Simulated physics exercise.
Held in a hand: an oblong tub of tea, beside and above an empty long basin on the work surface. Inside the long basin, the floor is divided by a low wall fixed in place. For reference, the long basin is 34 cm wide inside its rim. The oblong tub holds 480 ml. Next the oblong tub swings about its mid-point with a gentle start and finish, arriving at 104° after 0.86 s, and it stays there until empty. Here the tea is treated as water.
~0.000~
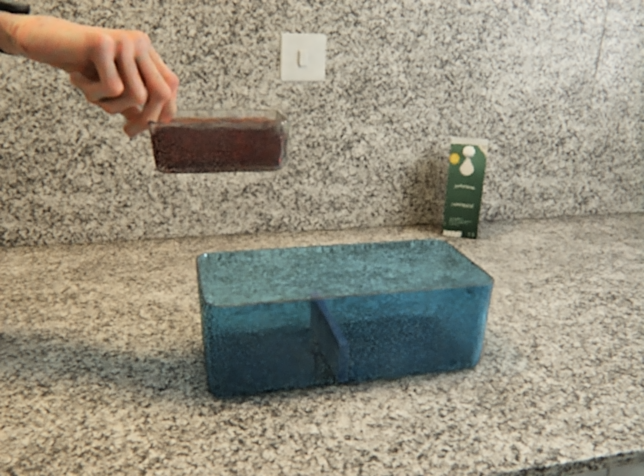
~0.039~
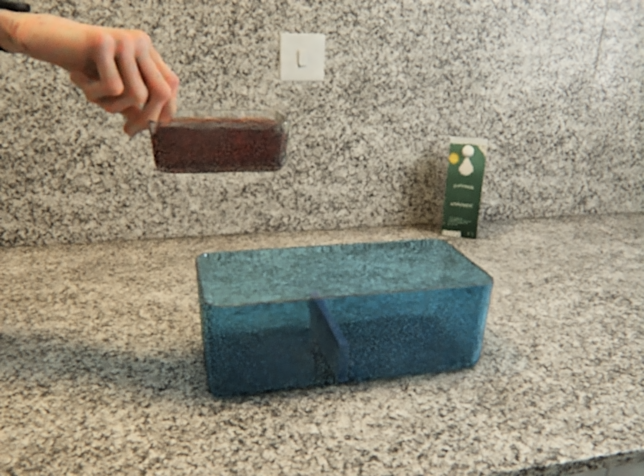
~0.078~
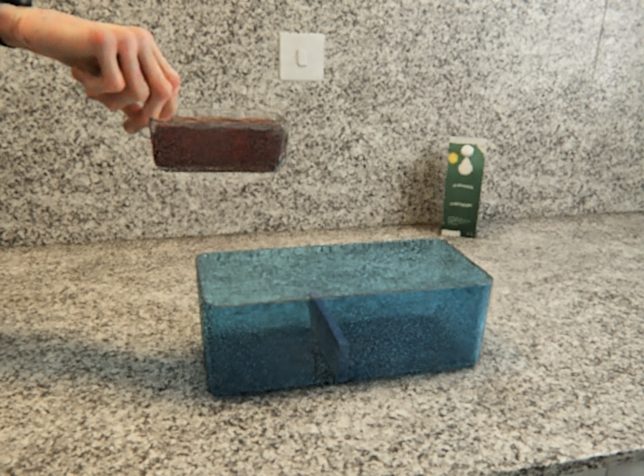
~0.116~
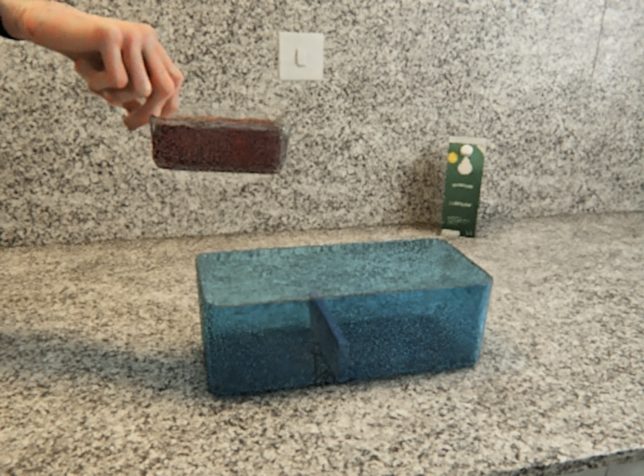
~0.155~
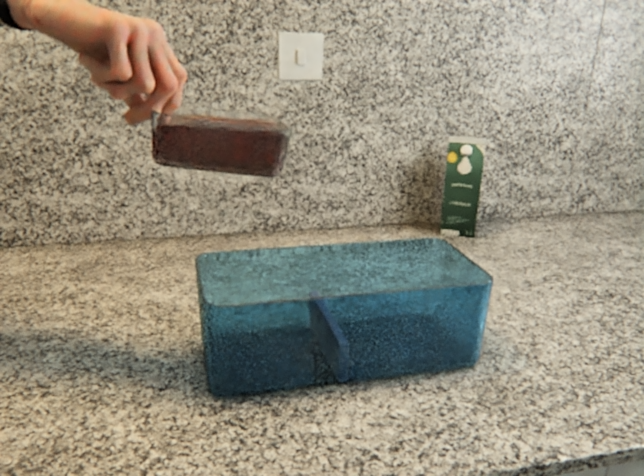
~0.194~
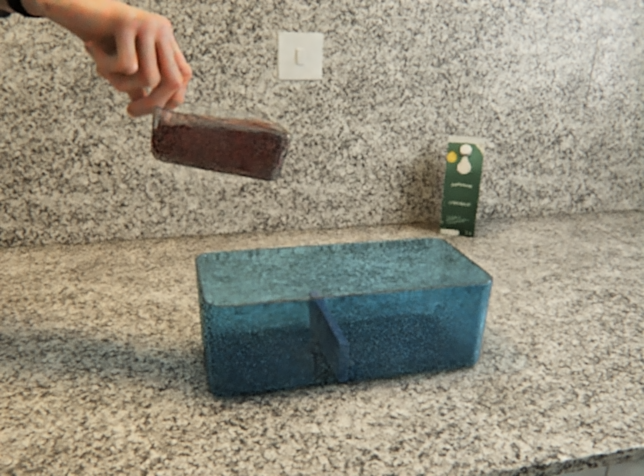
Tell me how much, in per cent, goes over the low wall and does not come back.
I would say about 65 per cent.
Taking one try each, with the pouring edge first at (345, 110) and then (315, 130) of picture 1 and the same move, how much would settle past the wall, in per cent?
Respectively 85 and 85 %.
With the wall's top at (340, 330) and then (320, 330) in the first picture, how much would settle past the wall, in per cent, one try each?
Around 45 and 70 percent, in that order.
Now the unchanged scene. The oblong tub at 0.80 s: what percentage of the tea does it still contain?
Roughly 3 percent remains.
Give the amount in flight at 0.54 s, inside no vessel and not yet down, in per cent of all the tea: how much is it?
I'd say close to 56 per cent.
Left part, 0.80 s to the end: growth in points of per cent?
6 %.
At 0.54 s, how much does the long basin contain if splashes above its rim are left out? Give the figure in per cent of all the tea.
Roughly 22 percent of it.
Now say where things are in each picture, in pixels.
In the first picture, it leans 0°; its right rim is at (283, 118); the tea meets the walls at (153, 124) and (280, 123); the long basin's rim runs from (200, 279) to (468, 260); the wall's top is at (328, 317).
In the second picture, it leans 1°; its right rim is at (283, 118); the tea meets the walls at (153, 124) and (279, 123).
In the third picture, it leans 2°; its right rim is at (283, 120); the tea meets the walls at (153, 123) and (280, 124).
In the fourth picture, it leans 5°; its right rim is at (284, 122); the tea meets the walls at (154, 122) and (280, 125).
In the fifth picture, it leans 8°; its right rim is at (285, 126); the tea meets the walls at (155, 122) and (282, 126).
In the sixth picture, it leans 13°; its right rim is at (285, 131); the tea meets the walls at (155, 120) and (283, 127).
After 0.54 s the tilt is 73° and 23 per cent is still to pour, 5 is left of the wall and 17 right of it.
After 0.80 s the tilt is 103° and 3 per cent is still to pour, 27 is left of the wall and 65 right of it.
After 1.07 s the tilt is 104° and 0 per cent is still to pour, 34 is left of the wall and 65 right of it.
After 1.36 s the tilt is 104° and 0 per cent is still to pour, 34 is left of the wall and 65 right of it.
In the end 34 per cent lies left of the wall, 65 right of it and 1 outside.
